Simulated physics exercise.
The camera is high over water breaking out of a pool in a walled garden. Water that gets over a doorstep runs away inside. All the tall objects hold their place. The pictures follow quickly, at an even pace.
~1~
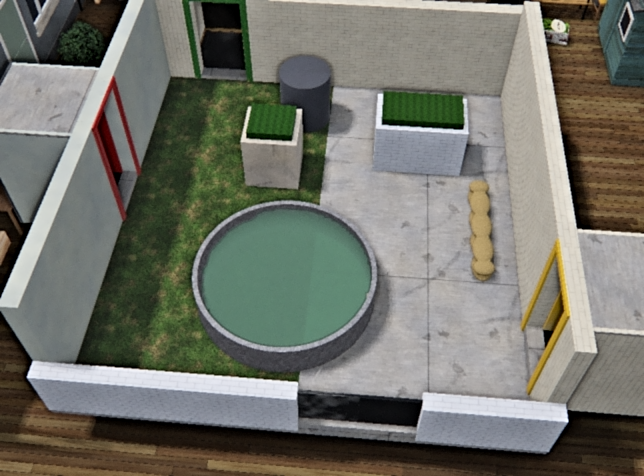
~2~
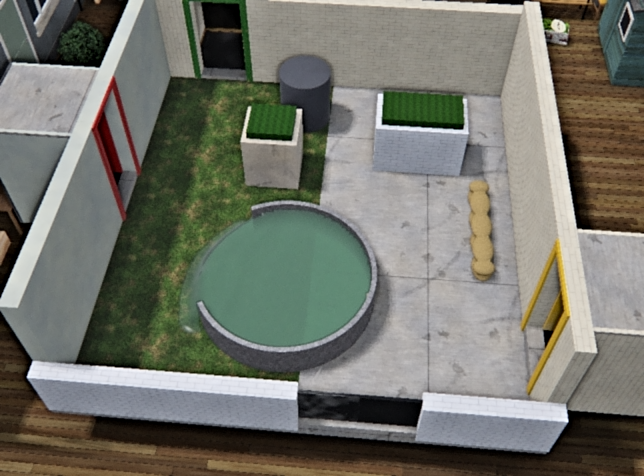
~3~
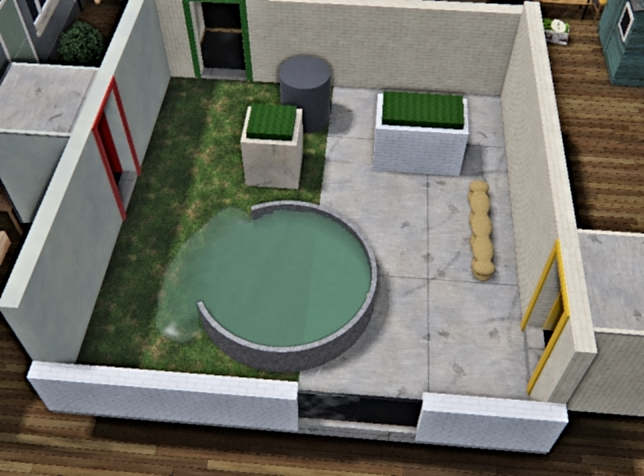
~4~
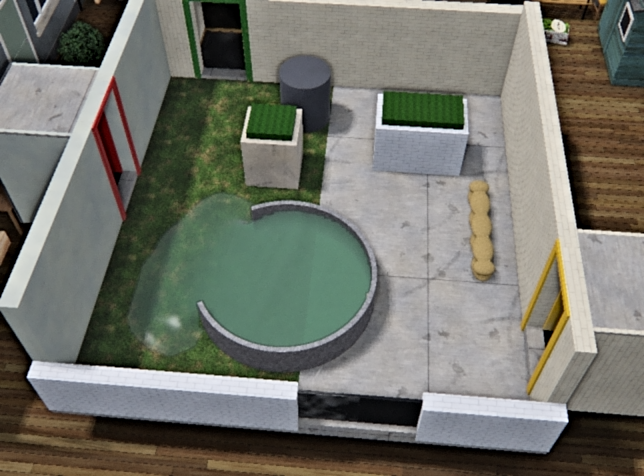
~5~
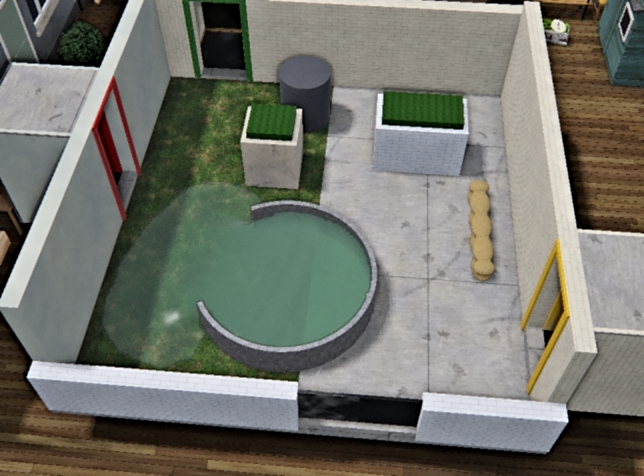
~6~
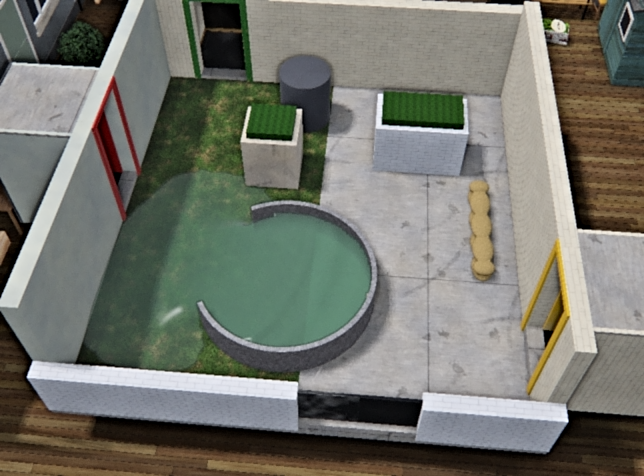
In a walled garden, a round pool of still green water opens on its left side, and water pours through the gap, spreading over the grass toward the lower left, then widening along the left wall near the red-framed doorway.
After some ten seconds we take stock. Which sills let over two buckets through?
One by one: The green door lets in a lot; the yellow door admits no more than that; the red door lets in a lot.
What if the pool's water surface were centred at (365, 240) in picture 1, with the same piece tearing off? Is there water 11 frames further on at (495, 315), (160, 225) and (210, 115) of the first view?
In that order: Not flooded, wet, free of water.
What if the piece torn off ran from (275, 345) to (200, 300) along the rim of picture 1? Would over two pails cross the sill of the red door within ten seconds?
Then: Red door keeps below it.
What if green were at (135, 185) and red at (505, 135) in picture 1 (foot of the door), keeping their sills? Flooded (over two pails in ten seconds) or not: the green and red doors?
My reading: Green door passes that mark, red door lets less in.
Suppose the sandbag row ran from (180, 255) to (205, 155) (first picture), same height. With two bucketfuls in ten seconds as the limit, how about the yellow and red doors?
In short: The yellow one lets less in, the red one stays under.
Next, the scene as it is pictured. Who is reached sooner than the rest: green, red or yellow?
It is the door marked red.
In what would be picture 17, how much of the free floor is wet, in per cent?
I make it 30 per cent.
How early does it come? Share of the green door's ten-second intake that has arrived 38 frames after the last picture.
About 55 per cent.
A moment on, water covers 25 % of the floor; the green door not reached, the yellow door not reached, the red door under two buckets in.
Next, water covers 30 % of the floor; the green door not reached, the yellow door not reached, the red door over two buckets in.
Then, water covers 40 % of the floor; the green door under two buckets in, the yellow door not reached, the red door over two buckets in.
Later, water covers 65 % of the floor; the green door over two buckets in, the yellow door wet at the sill, nothing in, the red door far over two buckets in.
In the end, water covers 95 % of the floor; the green door far over two buckets in, the yellow door wet at the sill, nothing in, the red door far over two buckets in.
